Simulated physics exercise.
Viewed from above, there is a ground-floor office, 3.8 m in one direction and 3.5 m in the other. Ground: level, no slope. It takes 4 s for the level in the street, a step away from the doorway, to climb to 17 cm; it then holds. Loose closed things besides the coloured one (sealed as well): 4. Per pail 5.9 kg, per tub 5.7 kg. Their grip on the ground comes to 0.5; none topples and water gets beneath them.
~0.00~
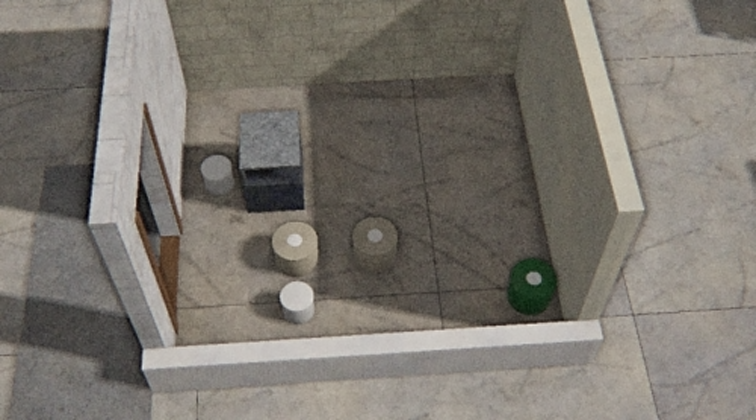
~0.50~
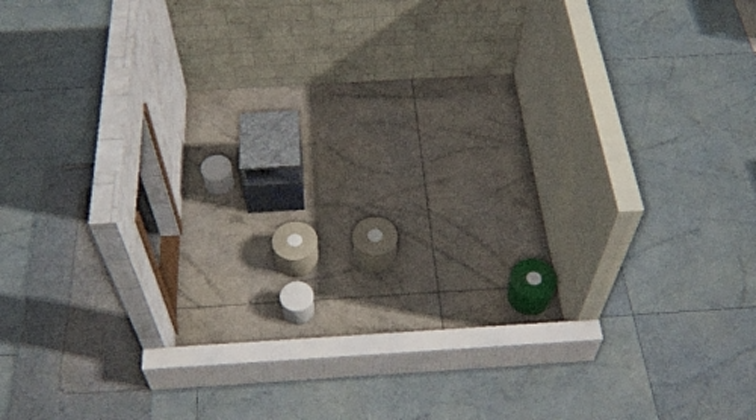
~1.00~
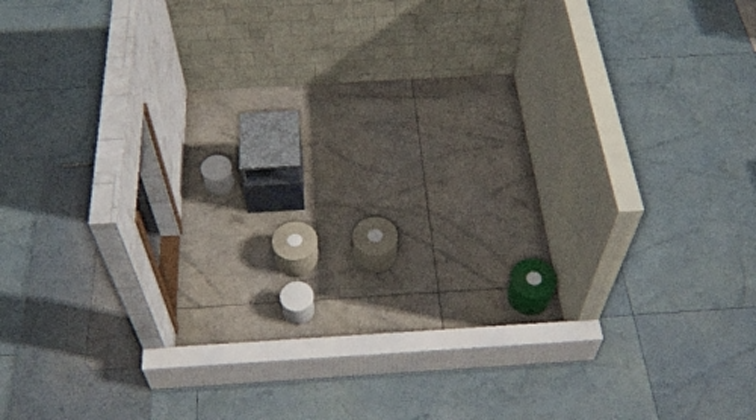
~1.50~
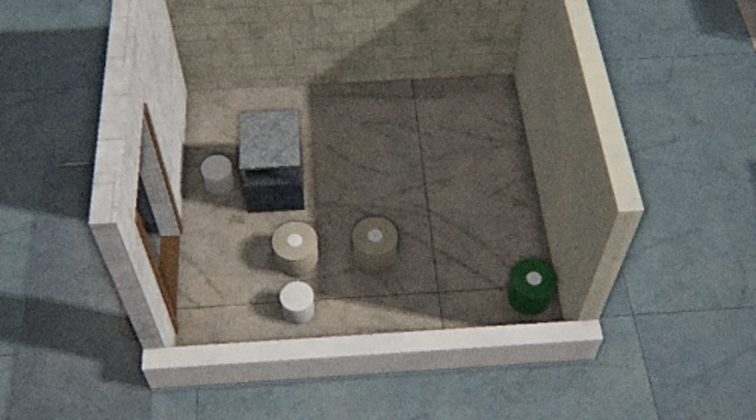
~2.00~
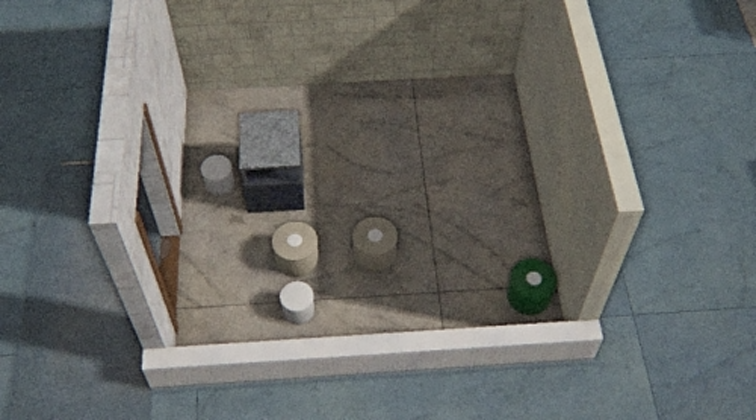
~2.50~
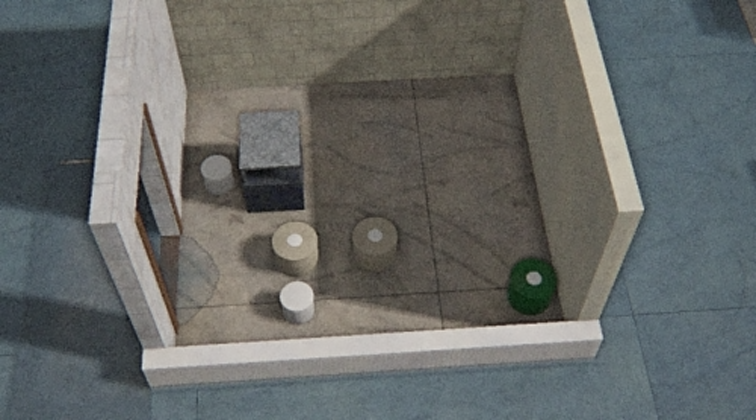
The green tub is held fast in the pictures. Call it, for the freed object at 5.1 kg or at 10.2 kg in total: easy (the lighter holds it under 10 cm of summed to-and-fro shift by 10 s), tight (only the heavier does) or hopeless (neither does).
Hopeless.
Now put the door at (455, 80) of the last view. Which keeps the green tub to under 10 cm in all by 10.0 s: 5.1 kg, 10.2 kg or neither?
In that case neither weight holds it.
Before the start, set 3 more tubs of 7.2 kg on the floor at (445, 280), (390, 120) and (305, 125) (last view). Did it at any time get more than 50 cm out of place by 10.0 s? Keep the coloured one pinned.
The first comes out above the threshold, the second below the threshold, the third below the threshold.
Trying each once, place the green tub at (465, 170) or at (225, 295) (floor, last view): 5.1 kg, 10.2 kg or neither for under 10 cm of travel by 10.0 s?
Well, at the first spot no weight will do, and at the second no weight will do.
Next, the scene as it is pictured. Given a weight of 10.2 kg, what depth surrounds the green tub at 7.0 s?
Depth: Approx. 8 cm.
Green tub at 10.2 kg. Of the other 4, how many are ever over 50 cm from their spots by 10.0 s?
The number is 3.
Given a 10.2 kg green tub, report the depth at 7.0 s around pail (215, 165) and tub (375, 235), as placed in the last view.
2 and 5 cm.
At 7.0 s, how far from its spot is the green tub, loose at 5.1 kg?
It would be some 10 cm from its spot.
After 3.5 s the green tub would be 0 cm from its start with 5.1 kg and 0 cm from its start with 10.2 kg; 0 cm of water round it then.
After 4.5 s the green tub would be 0 cm from its start with 5.1 kg and 0 cm from its start with 10.2 kg; 0 cm of water round it then.
After 7.0 s the green tub would be 12 cm from its start with 5.1 kg and 16 cm from its start with 10.2 kg; 8 cm of water round it then.
After 10.0 s the green tub would be 64 cm from its start with 5.1 kg and 120 cm from its start with 10.2 kg; 9 cm of water round it then.
